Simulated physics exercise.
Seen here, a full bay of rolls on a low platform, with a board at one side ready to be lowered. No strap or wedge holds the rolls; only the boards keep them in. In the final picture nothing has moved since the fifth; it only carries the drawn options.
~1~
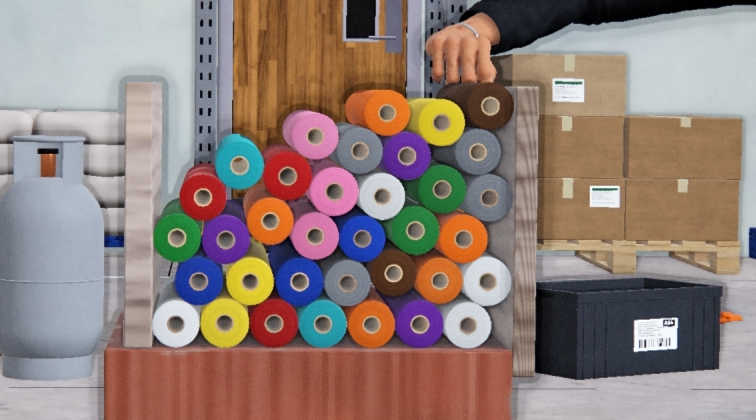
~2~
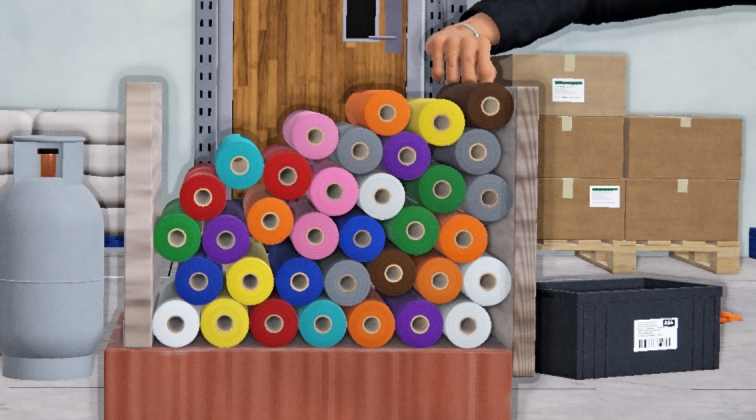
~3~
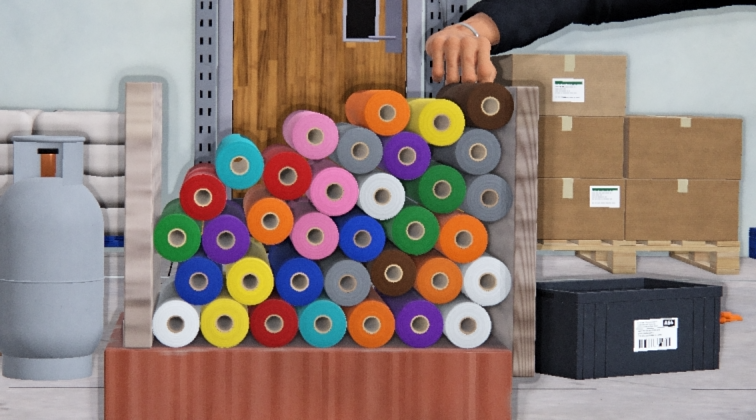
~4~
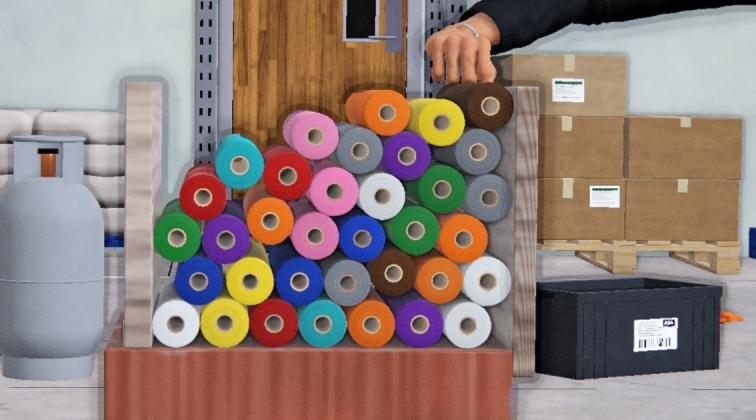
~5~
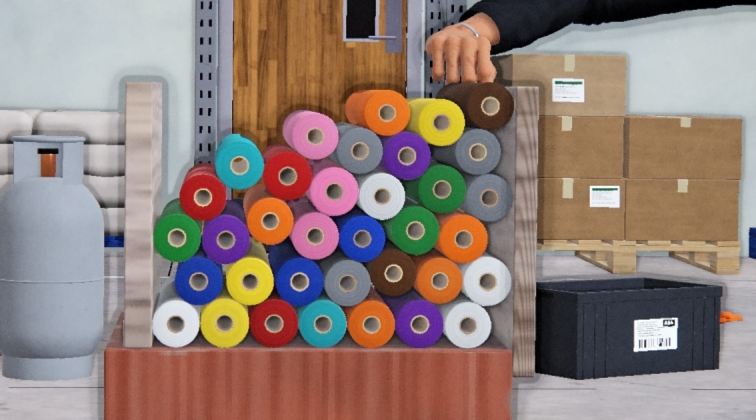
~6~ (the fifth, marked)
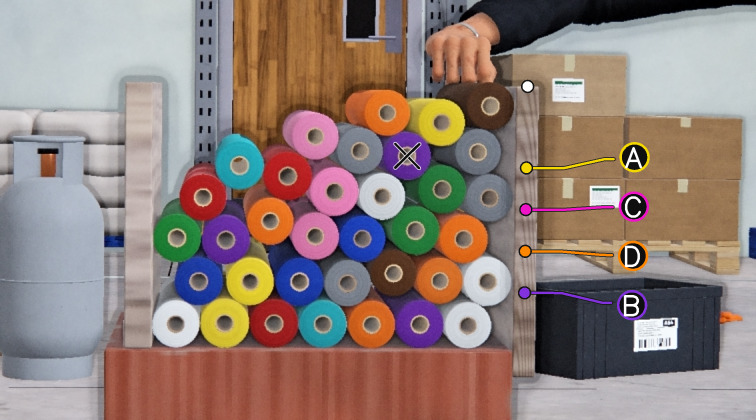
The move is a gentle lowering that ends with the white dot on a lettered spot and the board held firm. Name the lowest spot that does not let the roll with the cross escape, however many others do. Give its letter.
The last mark within the limit is B.
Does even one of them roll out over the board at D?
Yes.
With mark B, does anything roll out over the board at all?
Yes.
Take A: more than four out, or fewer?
It loses fewer than four.
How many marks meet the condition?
Four of them.
On the marked copy, A at (526, 168); B at (524, 292); C at (525, 210); D at (525, 251); the cross at (407, 156); the white dot at (527, 86).
With B. Early on, top of the board (514, 177).
Further on, top of the board (512, 280).
At the end, top of the board (512, 292), about four out over the board, the crossed one still inside.
As for the rest, A keeps the crossed one inside; C keeps the crossed one inside; D keeps the crossed one inside.
